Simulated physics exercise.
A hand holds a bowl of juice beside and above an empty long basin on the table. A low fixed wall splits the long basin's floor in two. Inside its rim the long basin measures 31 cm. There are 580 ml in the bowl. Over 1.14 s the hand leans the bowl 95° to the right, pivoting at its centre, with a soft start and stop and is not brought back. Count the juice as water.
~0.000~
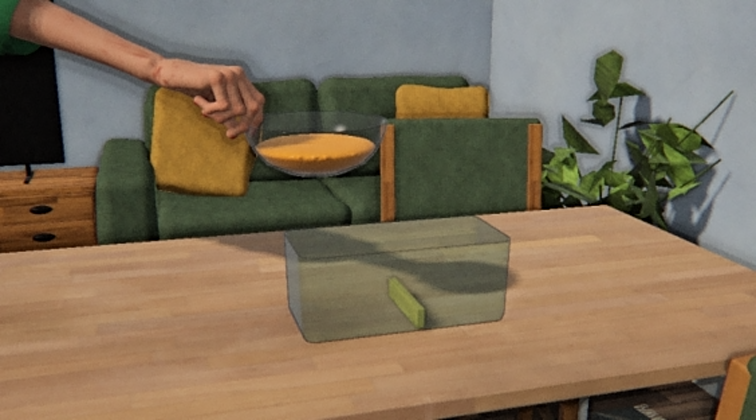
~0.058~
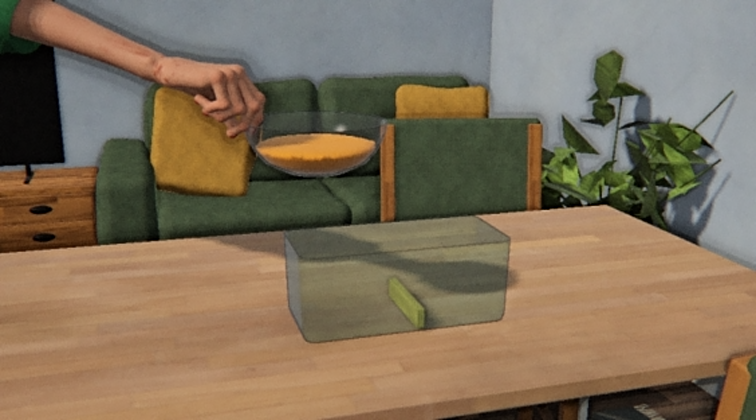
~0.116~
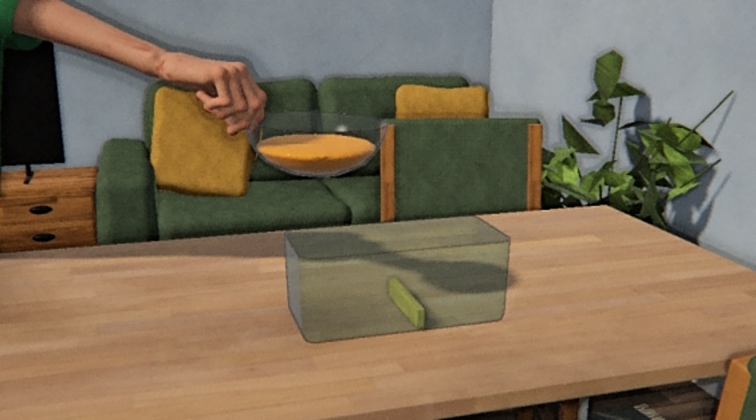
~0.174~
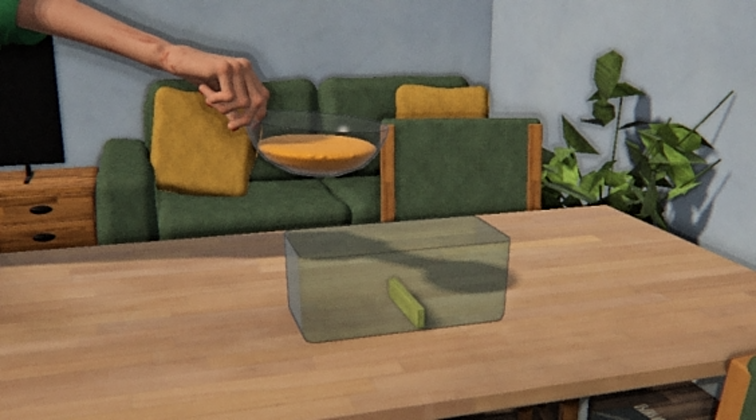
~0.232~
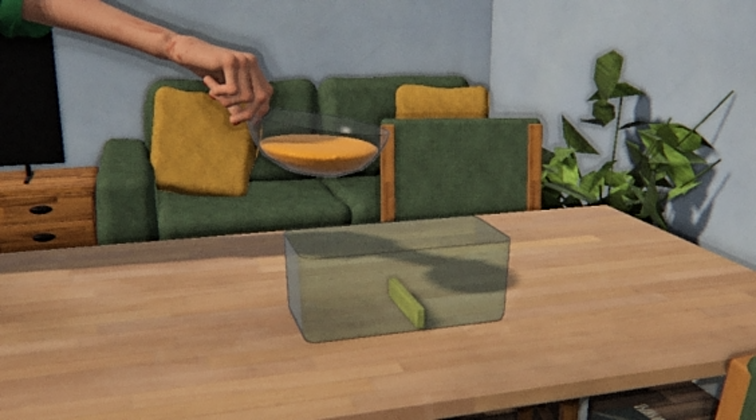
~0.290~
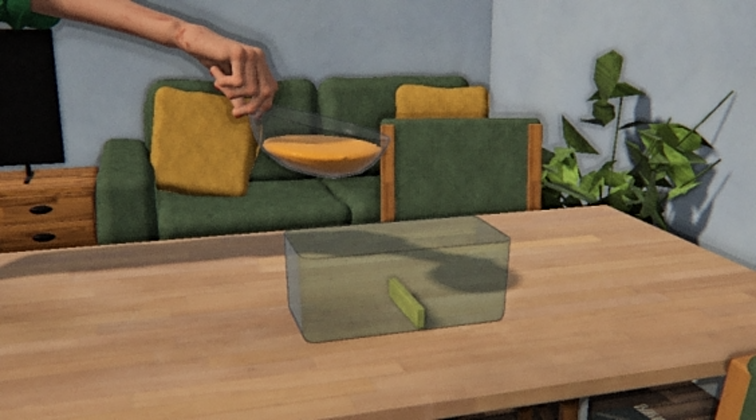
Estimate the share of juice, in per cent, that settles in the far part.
Roughly 57 per cent is past the wall.
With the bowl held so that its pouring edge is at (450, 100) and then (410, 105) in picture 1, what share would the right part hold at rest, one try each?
First 65, then 80 per cent.
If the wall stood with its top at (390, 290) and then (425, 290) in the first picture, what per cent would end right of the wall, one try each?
In turn about 75 and 25 per cent.
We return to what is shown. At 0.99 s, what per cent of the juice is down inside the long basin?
Some 92 per cent.
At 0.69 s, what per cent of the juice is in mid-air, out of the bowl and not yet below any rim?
Some 38 per cent.
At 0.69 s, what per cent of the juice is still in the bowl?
About 40 per cent.
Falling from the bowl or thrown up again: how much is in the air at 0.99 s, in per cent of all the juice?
About 6 per cent.
Then, 0.69 s in, the tilt is 64° and 40 per cent is still to pour, 3 is left of the wall and 19 right of it.
Then, 0.99 s in, the tilt is 91° and 2 per cent is still to pour, 36 is left of the wall and 56 right of it.
Then, 1.30 s in, the tilt is 95° and 0 per cent is still to pour, 42 is left of the wall and 57 right of it.
Then, 1.64 s in, the tilt is 95° and 0 per cent is still to pour, 42 is left of the wall and 57 right of it.
Finally, 42 per cent lies left of the wall, 57 right of it and 1 outside.
